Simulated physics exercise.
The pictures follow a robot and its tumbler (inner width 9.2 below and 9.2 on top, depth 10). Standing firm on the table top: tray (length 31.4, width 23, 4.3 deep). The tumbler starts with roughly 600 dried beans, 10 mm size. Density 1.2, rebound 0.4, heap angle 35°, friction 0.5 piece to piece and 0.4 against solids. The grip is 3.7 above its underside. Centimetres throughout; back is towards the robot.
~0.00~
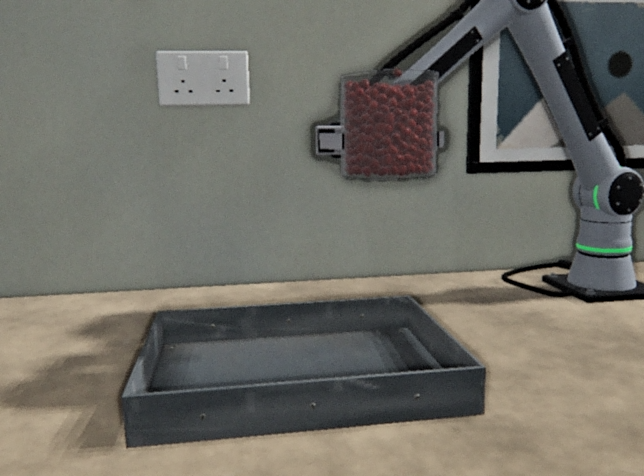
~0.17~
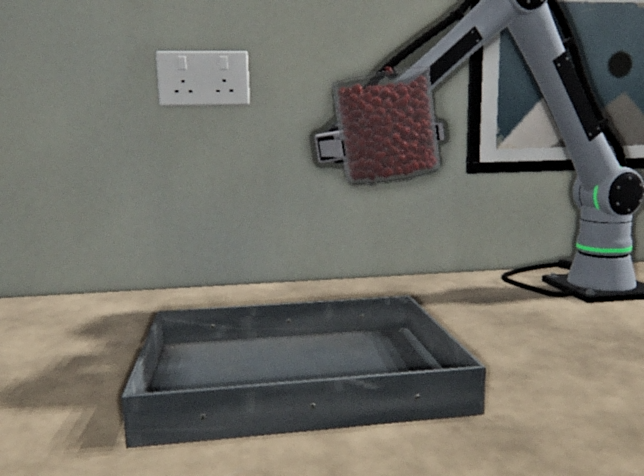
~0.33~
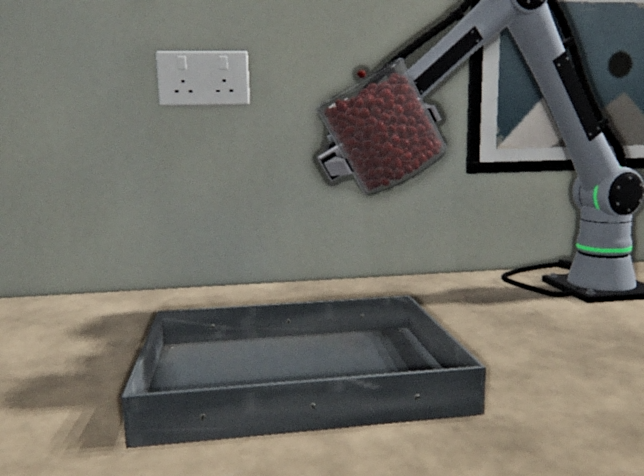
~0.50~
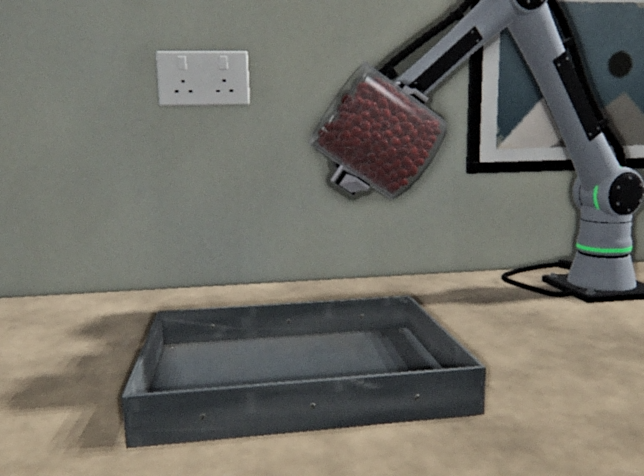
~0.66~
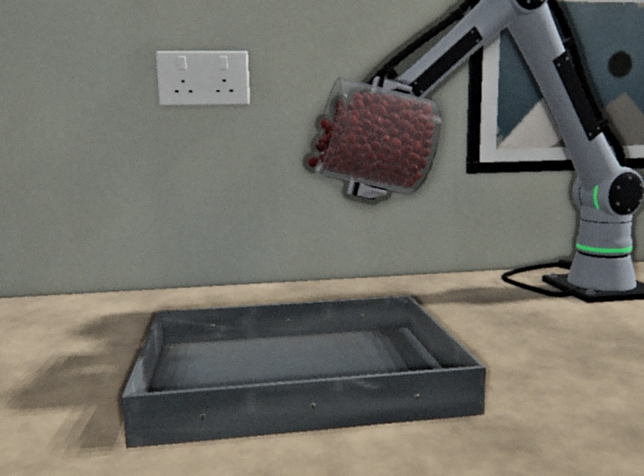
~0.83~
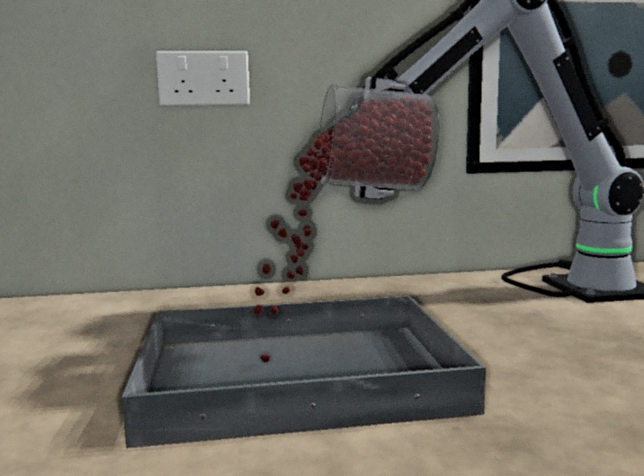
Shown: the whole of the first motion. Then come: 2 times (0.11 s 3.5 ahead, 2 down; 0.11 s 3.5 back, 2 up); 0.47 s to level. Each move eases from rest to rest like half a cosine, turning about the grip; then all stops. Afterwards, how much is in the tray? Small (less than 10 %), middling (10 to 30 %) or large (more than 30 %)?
In the tray the share is large, more than 30 %.
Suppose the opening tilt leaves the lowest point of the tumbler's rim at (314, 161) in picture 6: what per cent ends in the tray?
Some 20 per cent.
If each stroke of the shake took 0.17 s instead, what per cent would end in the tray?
It would be near 35 per cent.
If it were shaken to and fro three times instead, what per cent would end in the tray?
It would be near 60 per cent.
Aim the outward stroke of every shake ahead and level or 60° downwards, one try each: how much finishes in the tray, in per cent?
About 70 and 30 per cent.
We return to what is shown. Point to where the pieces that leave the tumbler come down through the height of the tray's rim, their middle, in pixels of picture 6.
Near (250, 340).
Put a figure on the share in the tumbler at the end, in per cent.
About 50 per cent.
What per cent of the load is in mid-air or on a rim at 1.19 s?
Some 6 per cent.
By 1.19 s, tilted 84° forward, highest piece 26 above the table; 394 in the tumbler, 168 in the tray, 36 in flight or on a rim.
By 1.56 s, tilted 27° forward, highest piece 30 above the table; 306 in the tumbler, 289 in the tray, 3 in flight or on a rim.
By 1.94 s, level, highest piece 29 above the table; 305 in the tumbler, 293 in the tray.
By 2.99 s, level, highest piece 29 above the table; 305 in the tumbler, 293 in the tray.
Final count, 305 in the tumbler, 293 in the tray. That is 49 % in the tray.
